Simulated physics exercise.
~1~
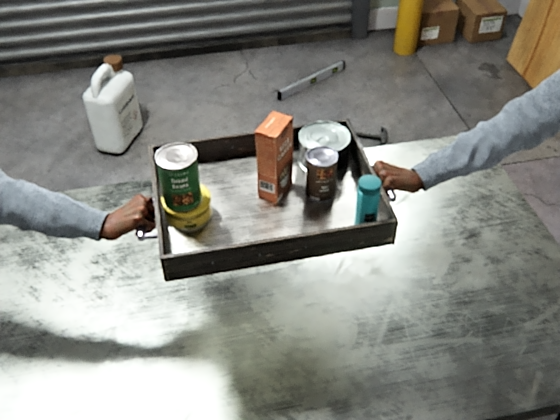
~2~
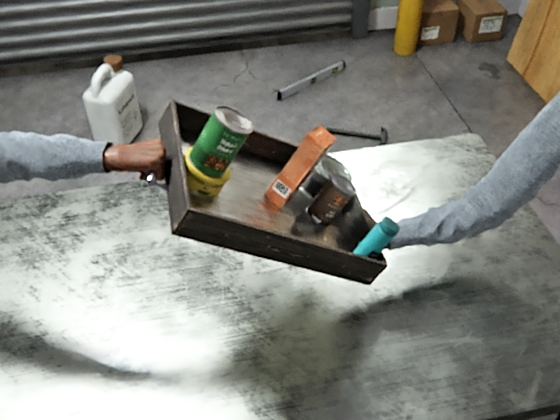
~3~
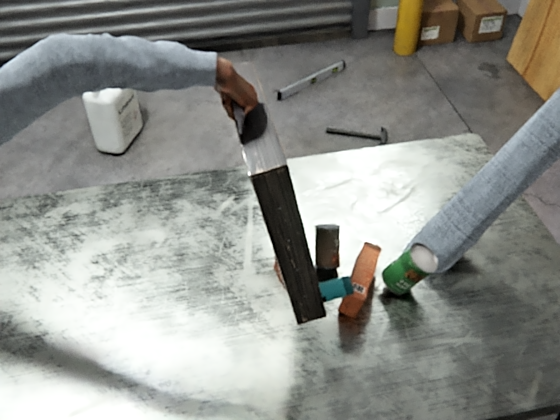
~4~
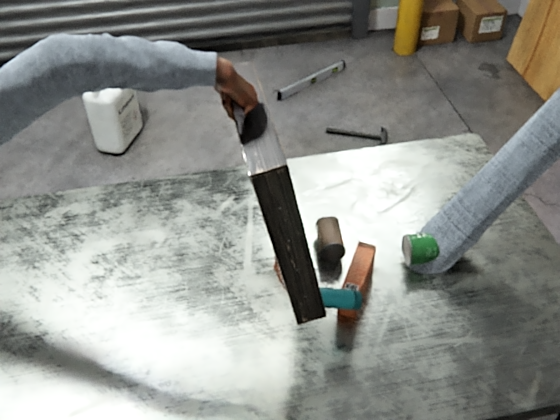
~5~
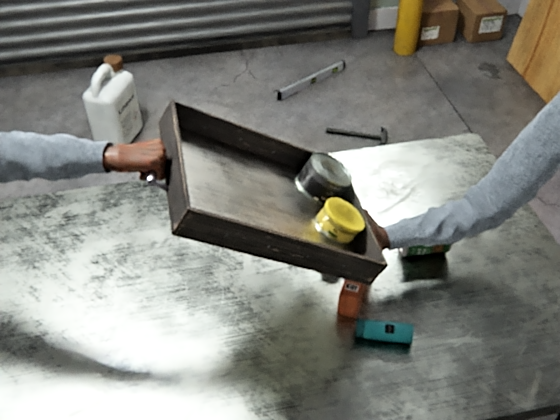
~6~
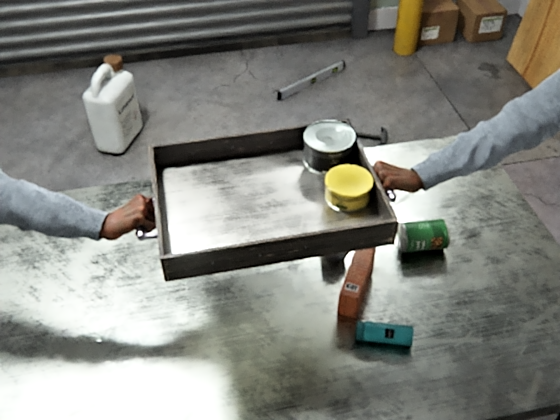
A dark crate held in two hands was tipped steeply down to the right, spilling a green tin, a brown tin, an orange packet and a turquoise shaker onto the table, then levelled with the yellow and black tubs still inside, at the right.
